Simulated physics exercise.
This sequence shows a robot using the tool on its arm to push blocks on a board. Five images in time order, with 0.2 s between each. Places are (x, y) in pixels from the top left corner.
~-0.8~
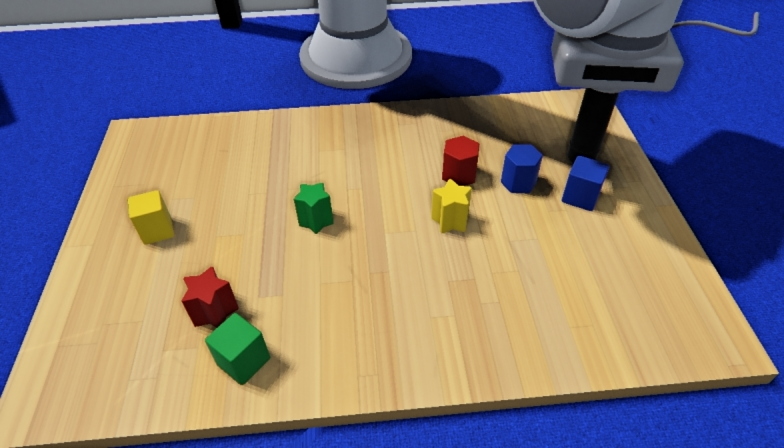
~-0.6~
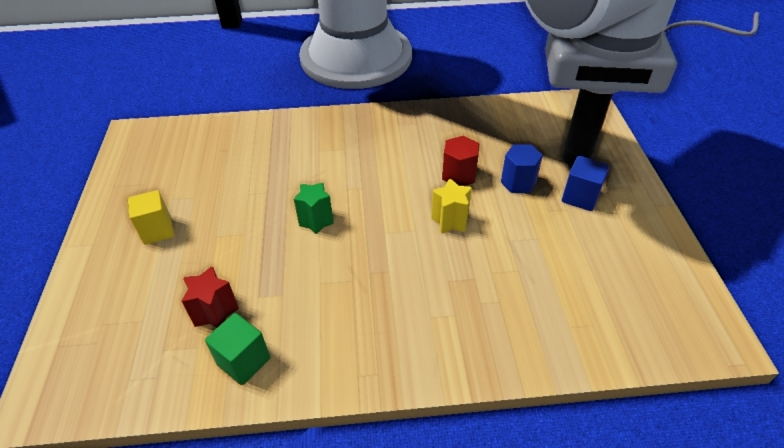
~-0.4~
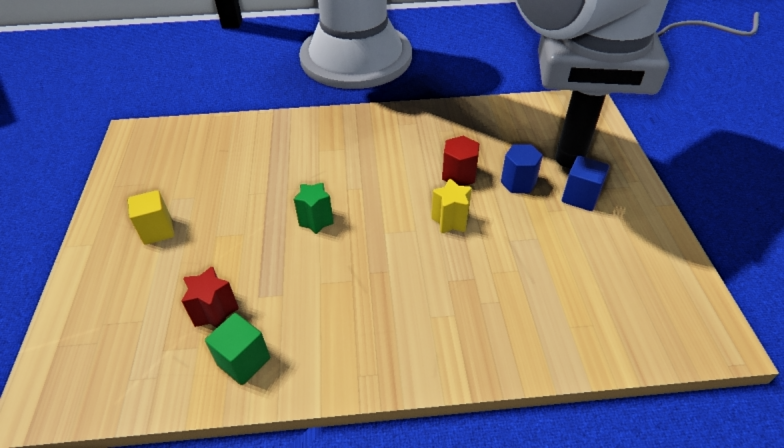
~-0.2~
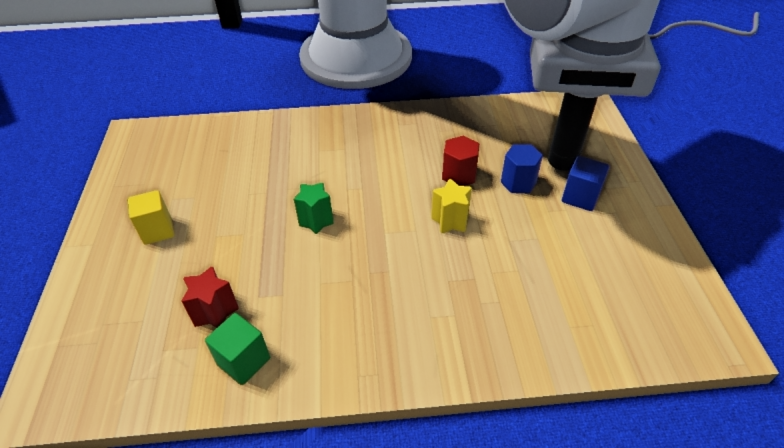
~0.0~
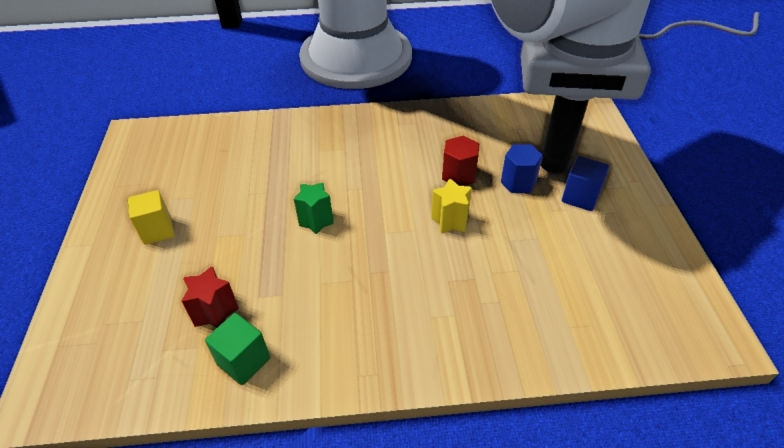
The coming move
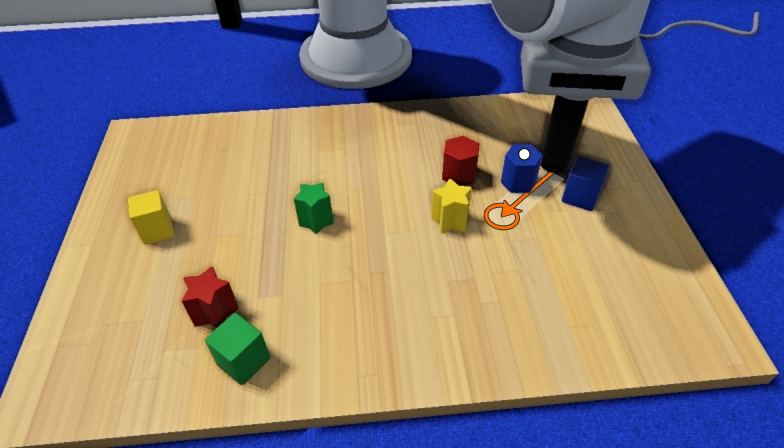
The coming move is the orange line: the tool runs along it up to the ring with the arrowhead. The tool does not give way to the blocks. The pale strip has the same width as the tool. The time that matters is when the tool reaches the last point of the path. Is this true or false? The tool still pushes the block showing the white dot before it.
Answer: False.
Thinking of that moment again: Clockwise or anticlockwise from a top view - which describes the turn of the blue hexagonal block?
Clockwise rotation.
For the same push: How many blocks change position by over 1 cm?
I'd say one block gets moved.
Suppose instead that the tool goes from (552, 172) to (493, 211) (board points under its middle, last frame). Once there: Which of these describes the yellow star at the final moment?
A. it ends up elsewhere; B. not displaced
The answer is B.
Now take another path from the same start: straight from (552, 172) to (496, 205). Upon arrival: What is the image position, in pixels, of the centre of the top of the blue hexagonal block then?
Its top face will be centred at roughly (466, 169).
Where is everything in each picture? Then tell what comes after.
Tip of the tool (581, 158), middles of tops, blue hexagonal block (524, 154), blue square block (590, 169), in the first picture.
Tool (576, 159), nothing pushed, in the second picture.
Tool (570, 160), nothing pushed, in the third picture.
Tool (562, 162), nothing pushed, in the fourth picture.
Tool (554, 165), blue hexagonal block (524, 154), blue square block (590, 169), in the fifth picture.
The line goes from (552, 172) directly to (502, 216); the dot is on the blue hexagonal block.
The first path, step by step. Halfway along, tool (529, 187); blue hexagonal block (500, 160), turned 55° clockwise.
At the end, tool (503, 209); blue hexagonal block (494, 161), turned 70° clockwise; blue square block unmoved.
